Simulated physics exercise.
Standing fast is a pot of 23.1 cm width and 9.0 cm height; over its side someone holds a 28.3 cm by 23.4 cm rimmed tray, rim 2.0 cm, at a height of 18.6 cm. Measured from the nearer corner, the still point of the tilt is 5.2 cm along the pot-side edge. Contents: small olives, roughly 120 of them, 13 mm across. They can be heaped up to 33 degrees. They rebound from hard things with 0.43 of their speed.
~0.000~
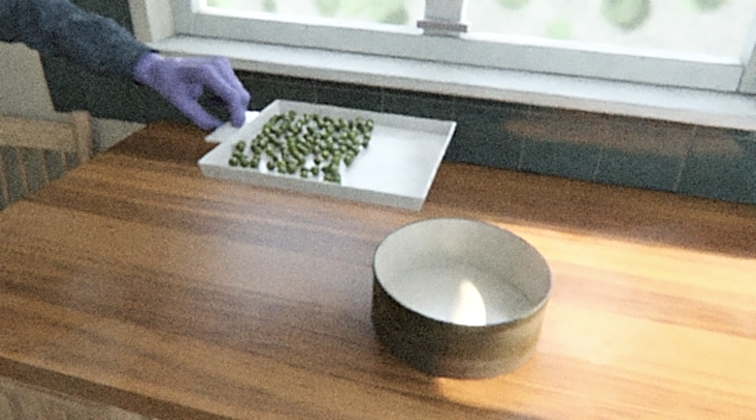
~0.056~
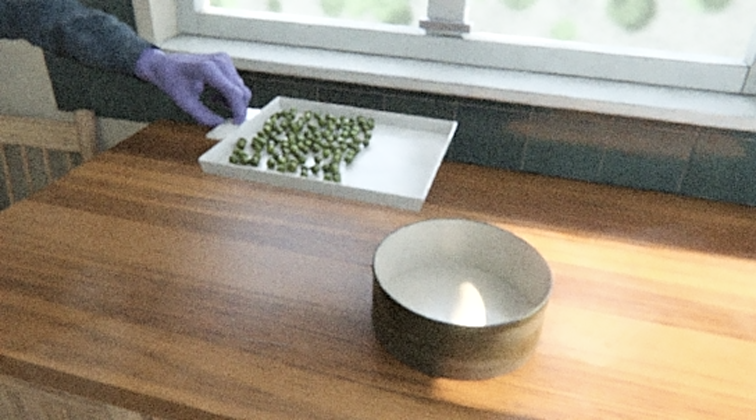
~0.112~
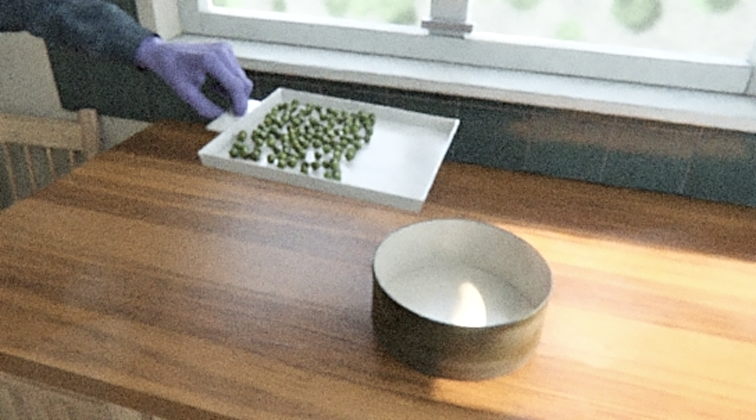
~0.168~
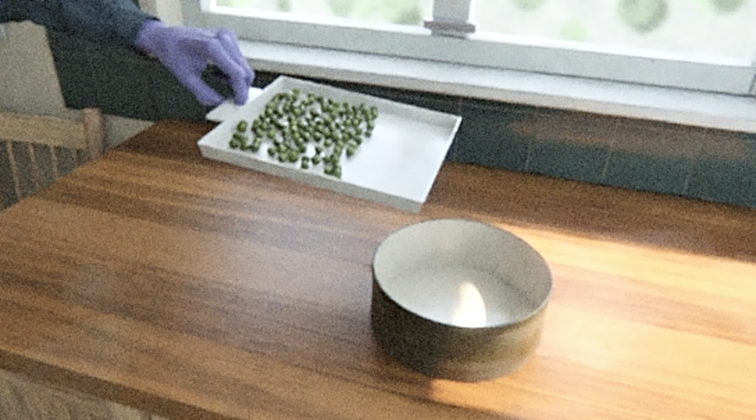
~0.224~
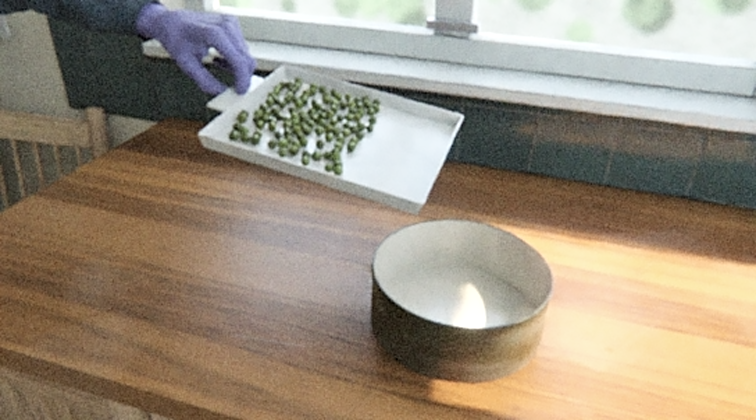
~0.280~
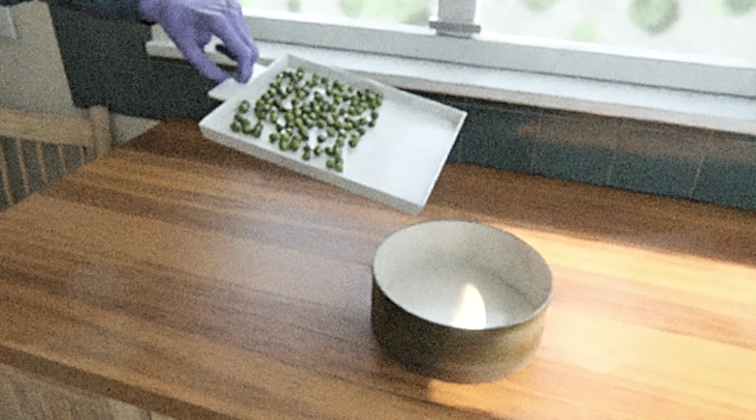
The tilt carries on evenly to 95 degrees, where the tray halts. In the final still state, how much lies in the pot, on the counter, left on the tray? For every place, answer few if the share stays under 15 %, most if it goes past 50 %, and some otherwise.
Shares - pot: Most; counter: Few; left on the tray: Few.
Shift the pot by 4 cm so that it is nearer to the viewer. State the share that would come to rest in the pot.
Near 100 per cent in that case.
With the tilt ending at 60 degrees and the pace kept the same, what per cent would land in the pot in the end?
Near 15 %, then.
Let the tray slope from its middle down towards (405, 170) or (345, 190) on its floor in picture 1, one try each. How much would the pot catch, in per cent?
About 85 per cent on the first try and 30 per cent on the second.
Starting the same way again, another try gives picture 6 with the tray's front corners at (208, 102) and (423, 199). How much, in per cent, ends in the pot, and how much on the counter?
You'd end with pot at 80 and counter at 20.
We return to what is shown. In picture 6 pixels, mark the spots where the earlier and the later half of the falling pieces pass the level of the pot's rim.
First near (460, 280), later near (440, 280).
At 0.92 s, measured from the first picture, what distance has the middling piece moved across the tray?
It has moved some 15 cm from its start.
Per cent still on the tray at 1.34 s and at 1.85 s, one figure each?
Around 85 first, about 20 after.
After 0.92 s, tilt 52 degrees; the tray holds 95 %, the pot 0 %.
After 1.34 s, tilt 77 degrees; the tray holds 85 %, the pot 15 %.
After 1.85 s, tilt 95 degrees; the tray holds 20 %, the pot 60 %.
In the end, at 2.8 s, pot 100 %, counter 0 %, tray 0 %.
